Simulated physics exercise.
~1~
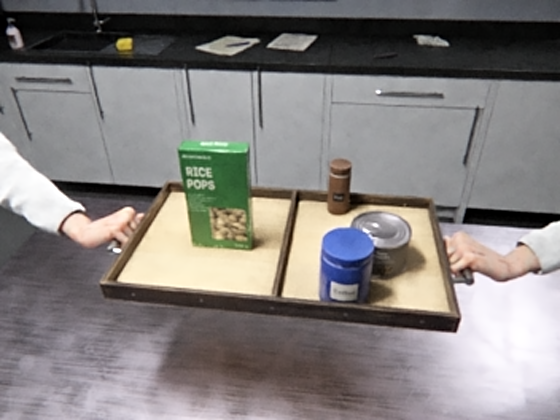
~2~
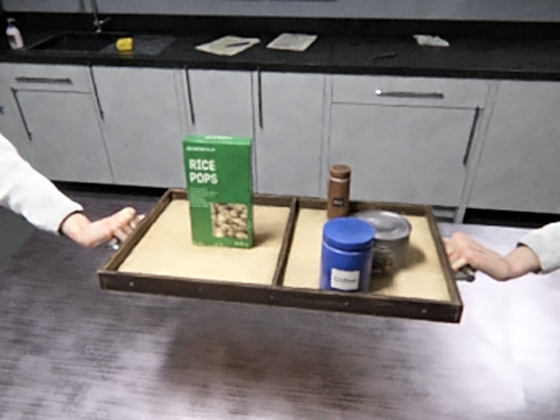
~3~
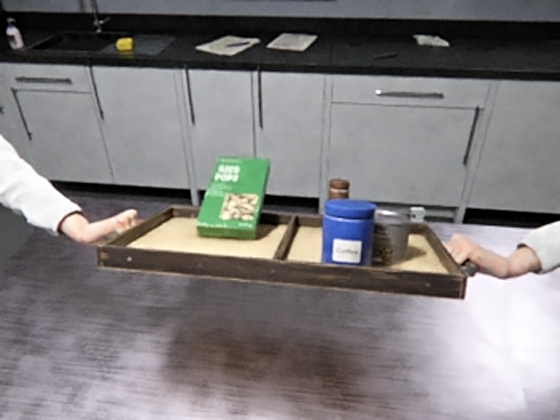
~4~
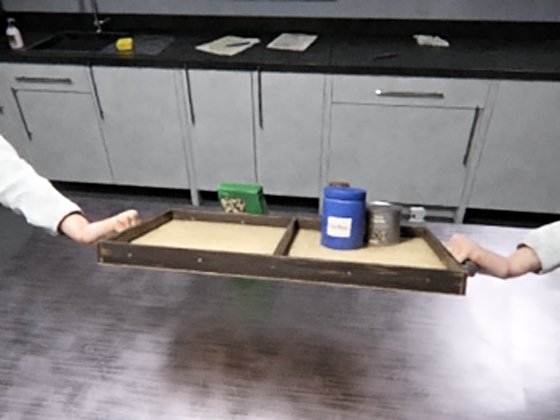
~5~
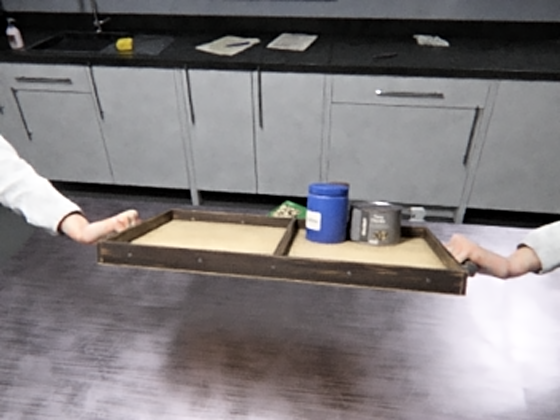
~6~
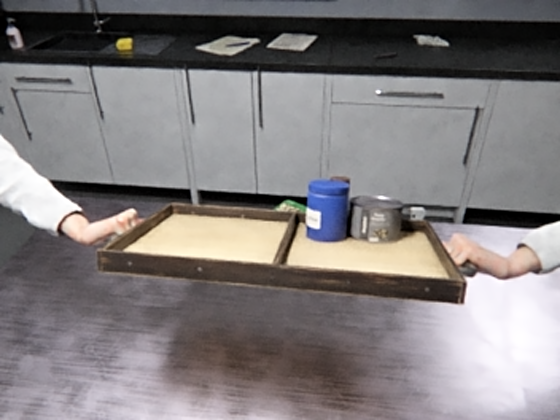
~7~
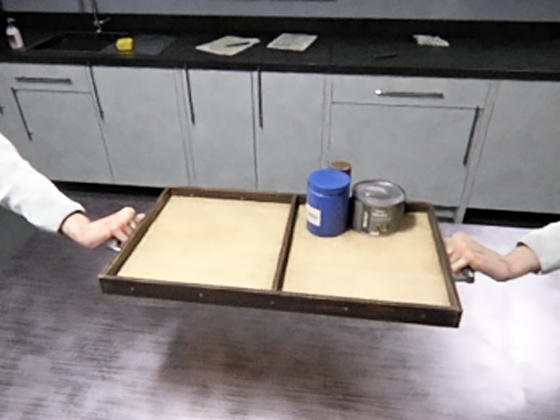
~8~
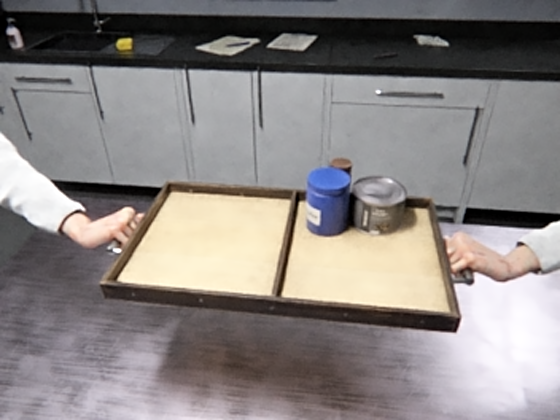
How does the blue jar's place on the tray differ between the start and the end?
At the start the blue jar stands near the front edge of the tray's right section. At the end it stands near the far edge, slightly further left and close to the cross bar.
